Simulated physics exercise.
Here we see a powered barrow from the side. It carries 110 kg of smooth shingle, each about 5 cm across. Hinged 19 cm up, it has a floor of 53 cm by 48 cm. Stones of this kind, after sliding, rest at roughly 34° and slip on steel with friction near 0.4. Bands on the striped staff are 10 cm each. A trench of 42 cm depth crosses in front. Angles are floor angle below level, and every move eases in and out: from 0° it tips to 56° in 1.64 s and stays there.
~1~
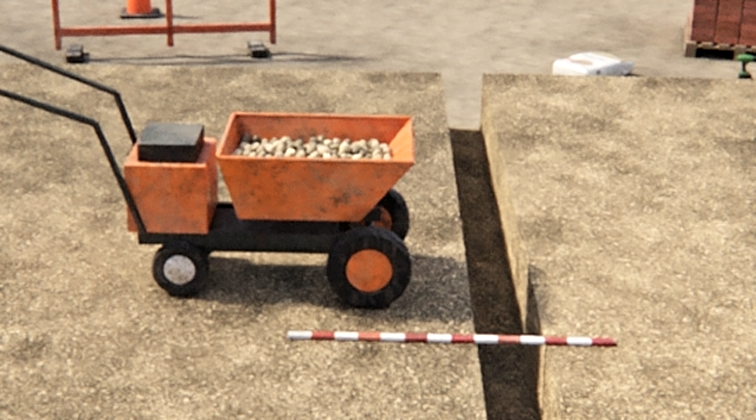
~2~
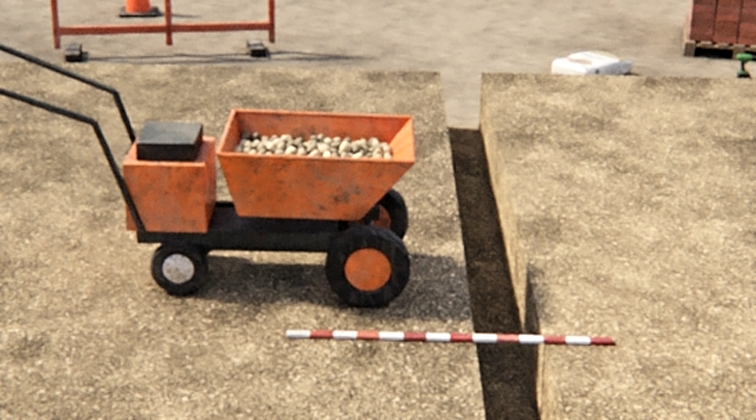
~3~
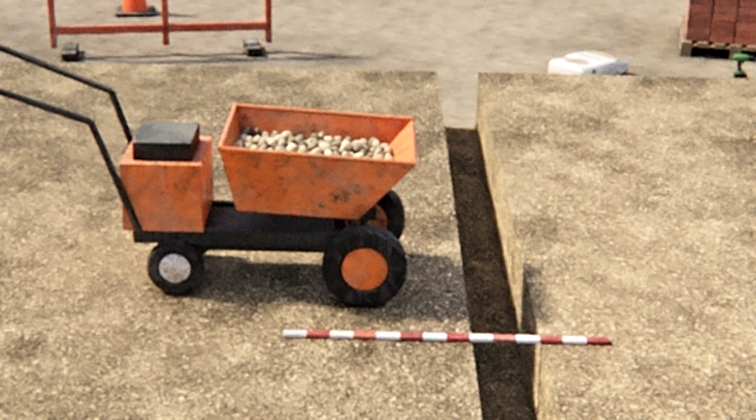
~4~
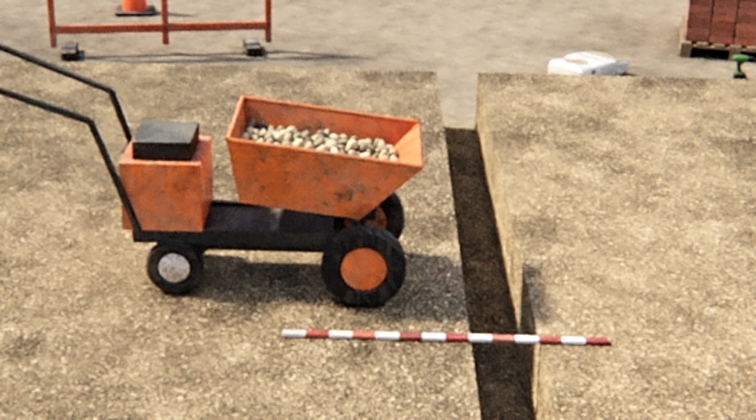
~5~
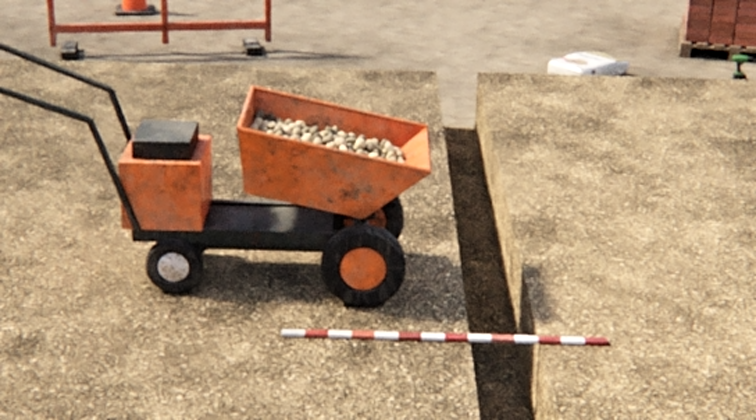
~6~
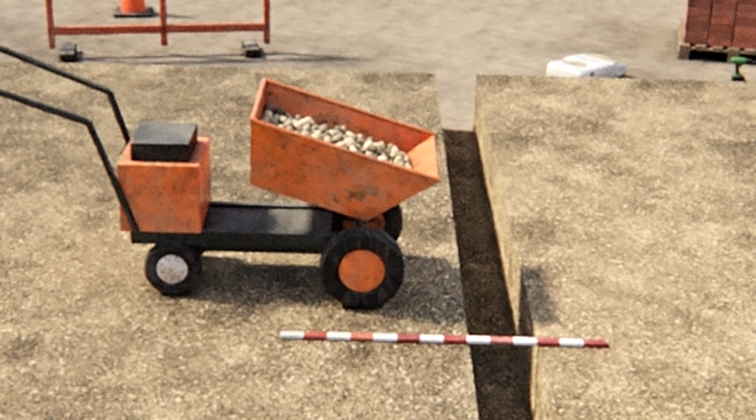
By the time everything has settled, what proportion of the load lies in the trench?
About 54 percent of the load.
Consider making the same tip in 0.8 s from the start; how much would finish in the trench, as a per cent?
Then some 45 per cent would.
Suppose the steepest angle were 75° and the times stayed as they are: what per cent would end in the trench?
Expect roughly 70 per cent.
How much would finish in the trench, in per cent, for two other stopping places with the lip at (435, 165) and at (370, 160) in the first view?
First place roughly 40%, second roughly 60%.
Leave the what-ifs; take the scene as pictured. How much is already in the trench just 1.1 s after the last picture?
Some 15 per cent.
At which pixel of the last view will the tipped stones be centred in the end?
Somewhere near pixel (499, 351).
Then, 0.6 s after the last picture the floor is at 47°, 100 % in the tray; the foremost stones are at (463, 203).
Then, 1.1 s after the last picture the floor is at 56°, 81 % in the tray, 16 % in the trench, 3 % past the trench; the foremost stones are at (546, 279).
Then, 1.5 s after the last picture the floor is at 56°, 57 % in the tray, 29 % in the trench, 13 % past the trench; the foremost stones are at (615, 295).
Then, 3.4 s after the last picture the floor is at 56°, 32 % in the tray, 54 % in the trench, 14 % past the trench; the foremost stones are at (652, 299).
